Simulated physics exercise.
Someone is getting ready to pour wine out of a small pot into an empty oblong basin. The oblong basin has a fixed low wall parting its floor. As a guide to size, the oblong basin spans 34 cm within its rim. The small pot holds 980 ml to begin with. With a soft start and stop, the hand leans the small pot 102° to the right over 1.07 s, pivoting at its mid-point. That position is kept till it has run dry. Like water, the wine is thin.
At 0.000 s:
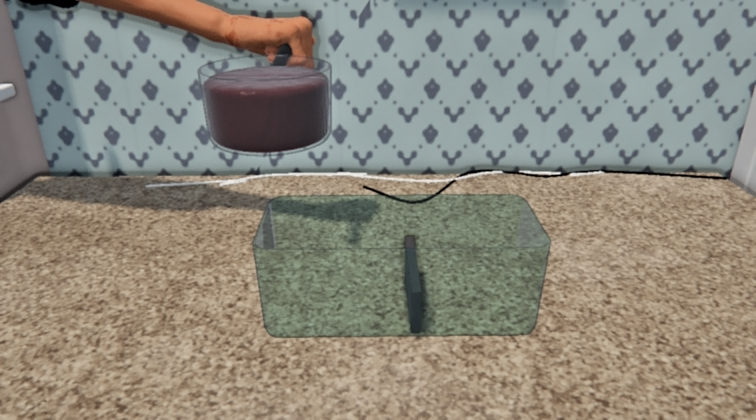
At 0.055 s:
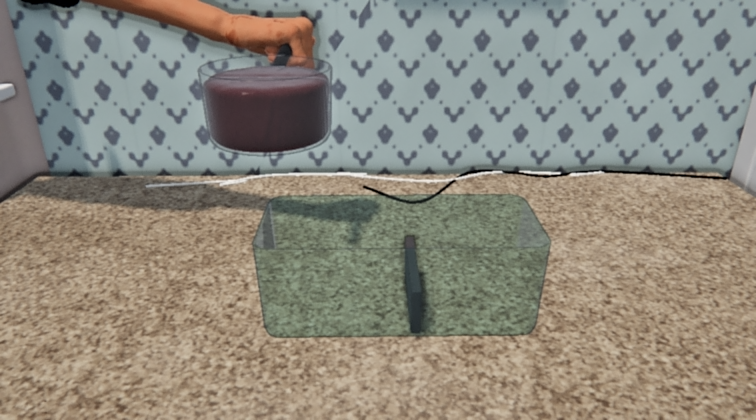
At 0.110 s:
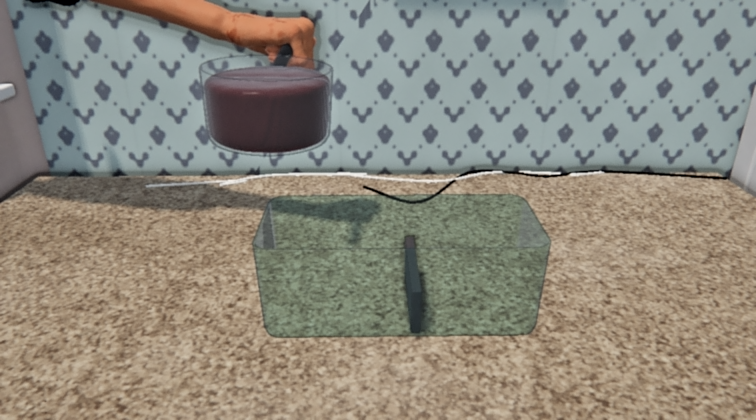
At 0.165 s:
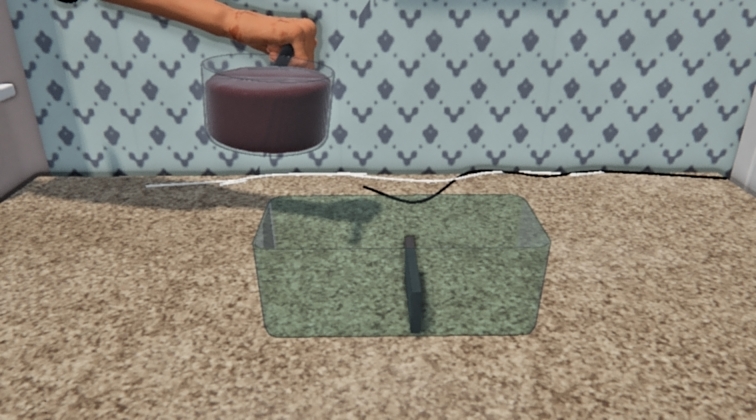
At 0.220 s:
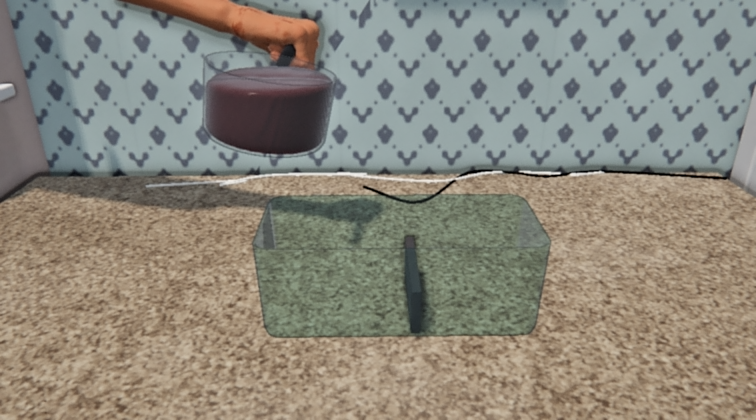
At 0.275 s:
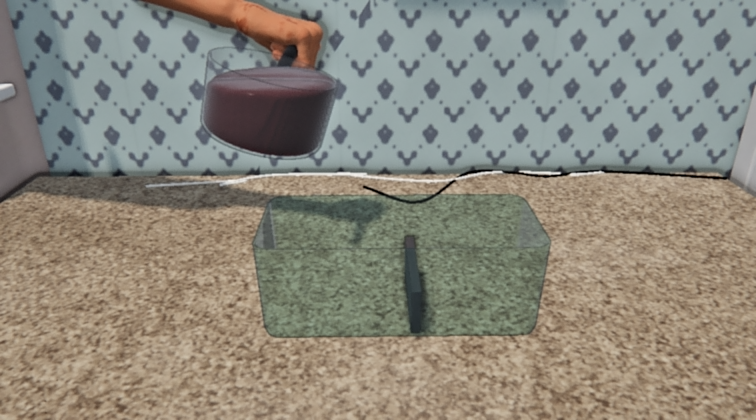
An orange arm at the upper left holds a clear, round pot of dark purplish-red liquid, and gradually leans it to the right, its right rim dipping slightly. Below it, an empty, greenish transparent oblong basin with a dark upright shape near its middle rests on a speckled brown counter. The steady, front-on view shows pale blue diamond-patterned wallpaper behind, with thin black and white cords along its base.
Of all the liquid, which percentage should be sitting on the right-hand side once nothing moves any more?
Around 22 per cent should be sitting there.
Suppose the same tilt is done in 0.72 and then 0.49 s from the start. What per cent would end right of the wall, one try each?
The first try gives 15 percent and the second 10 percent.
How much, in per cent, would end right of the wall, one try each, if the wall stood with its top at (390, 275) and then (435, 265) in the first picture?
Respectively 60 and 0 %.
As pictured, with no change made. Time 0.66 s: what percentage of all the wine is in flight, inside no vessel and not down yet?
It comes to roughly 32 per cent.
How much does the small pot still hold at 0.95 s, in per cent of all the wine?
I reckon near 12 per cent still sits there.
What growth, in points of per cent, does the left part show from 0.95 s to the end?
About 20 percent.
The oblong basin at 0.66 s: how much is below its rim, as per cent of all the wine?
I'd estimate some 14 percent of the liquid.
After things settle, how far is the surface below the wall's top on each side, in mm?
Left roughly 32 mm; right roughly 50 mm.
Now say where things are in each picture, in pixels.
In the first frame, it leans 0°; its right rim is at (330, 69); the wine meets the walls at (206, 77) and (329, 77); the oblong basin's rim runs from (262, 222) to (537, 220); the wall's top is at (413, 263).
In the second frame, it leans 1°; its right rim is at (331, 69); the wine meets the walls at (206, 77) and (329, 78).
In the third frame, it leans 3°; its right rim is at (332, 72); the wine meets the walls at (207, 77) and (330, 78).
In the fourth frame, it leans 6°; its right rim is at (334, 75); the wine meets the walls at (208, 77) and (331, 79).
In the fifth frame, it leans 10°; its right rim is at (336, 81); the wine meets the walls at (210, 78) and (333, 79).
In the sixth frame, it leans 16°; its right rim is at (338, 87); the wine meets the walls at (209, 80) and (337, 81).
By 0.66 s the tilt is 70° and 54 per cent is still to pour, 12 is left of the wall and 3 right of it.
By 0.95 s the tilt is 99° and 11 per cent is still to pour, 57 is left of the wall and 22 right of it.
By 1.25 s the tilt is 102° and 1 per cent is still to pour, 73 is left of the wall and 22 right of it.
By 1.57 s the tilt is 102° and 0 per cent is still to pour, 76 is left of the wall and 22 right of it.
At rest 76 per cent lies left of the wall, 22 right of it and 2 outside.
